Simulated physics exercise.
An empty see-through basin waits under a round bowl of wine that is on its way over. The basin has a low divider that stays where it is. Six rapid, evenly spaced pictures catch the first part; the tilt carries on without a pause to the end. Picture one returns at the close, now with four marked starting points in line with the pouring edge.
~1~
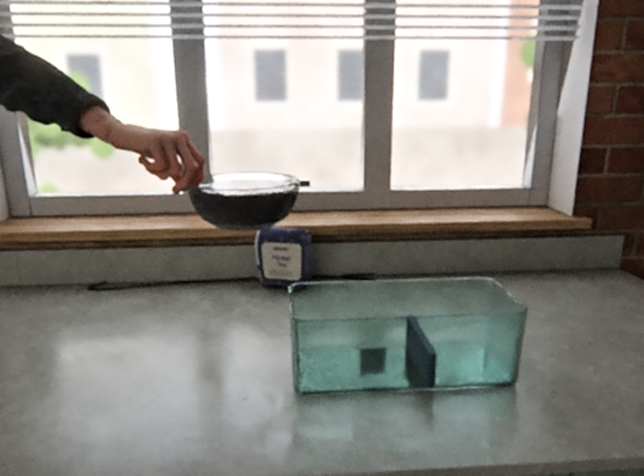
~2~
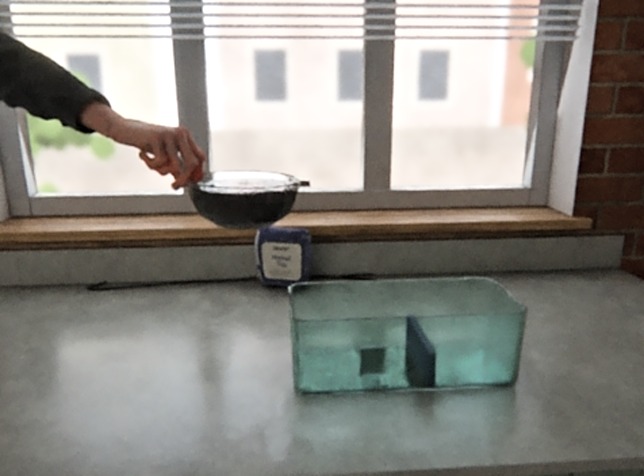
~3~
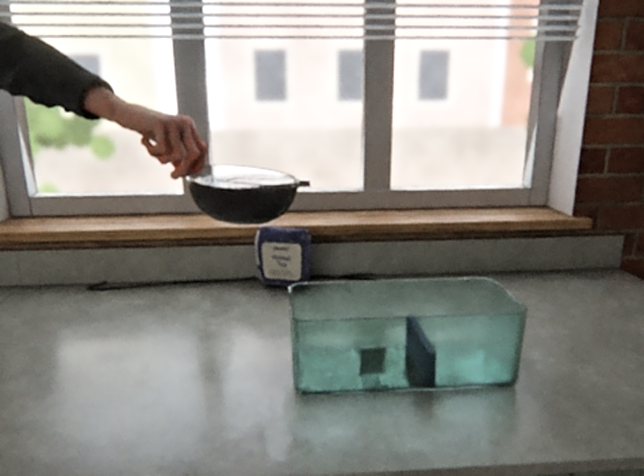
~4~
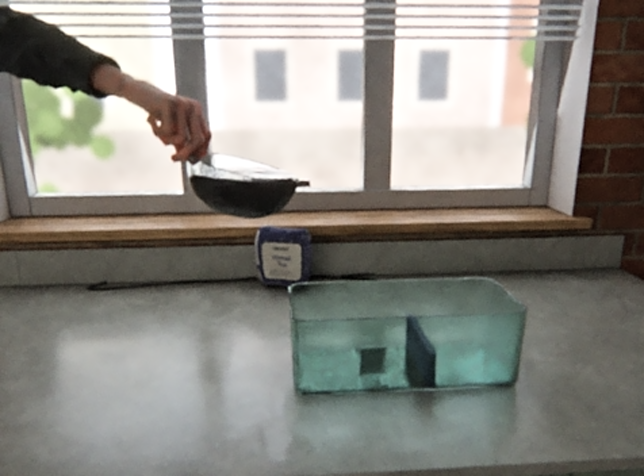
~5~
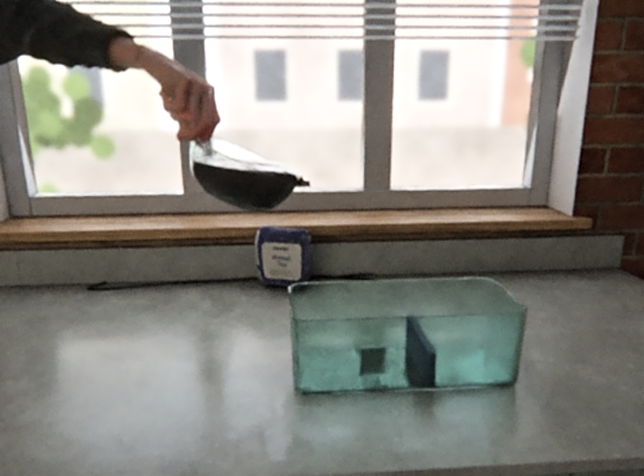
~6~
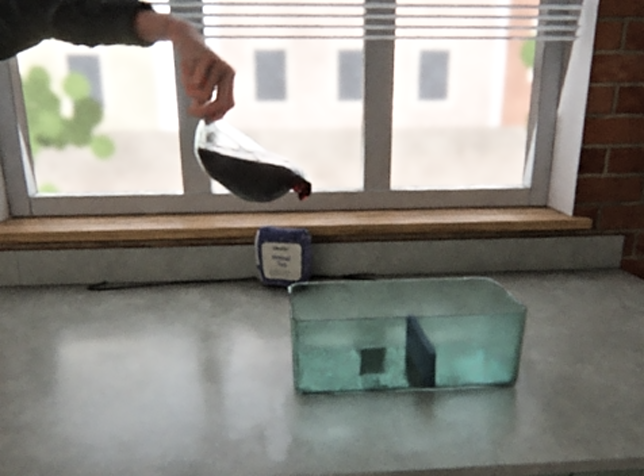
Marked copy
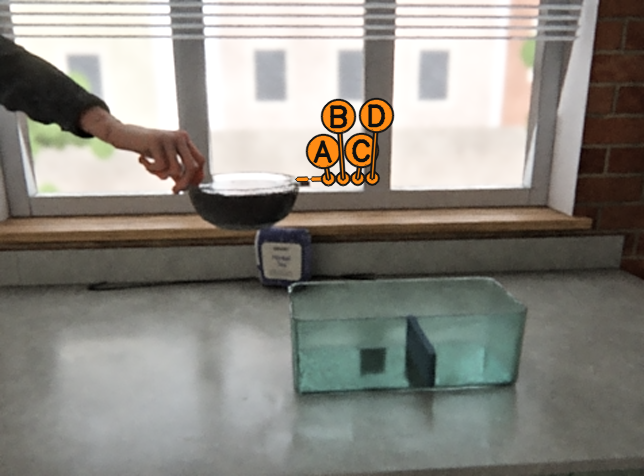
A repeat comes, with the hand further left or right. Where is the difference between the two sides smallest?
Dot A does it best.
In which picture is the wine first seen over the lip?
In picture 4.
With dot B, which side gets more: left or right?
The right side.
On the marked copy, A at (328, 178); B at (343, 178); C at (357, 178); D at (372, 178).
With A, about 53 % ends left of the wall and 43 % right of it; 4 % is lost outside.
With B, about 33 % ends left of the wall and 63 % right of it; 4 % is lost outside.
With C, about 25 % ends left of the wall and 69 % right of it; 6 % is lost outside.
With D, about 18 % ends left of the wall and 75 % right of it; 7 % is lost outside.
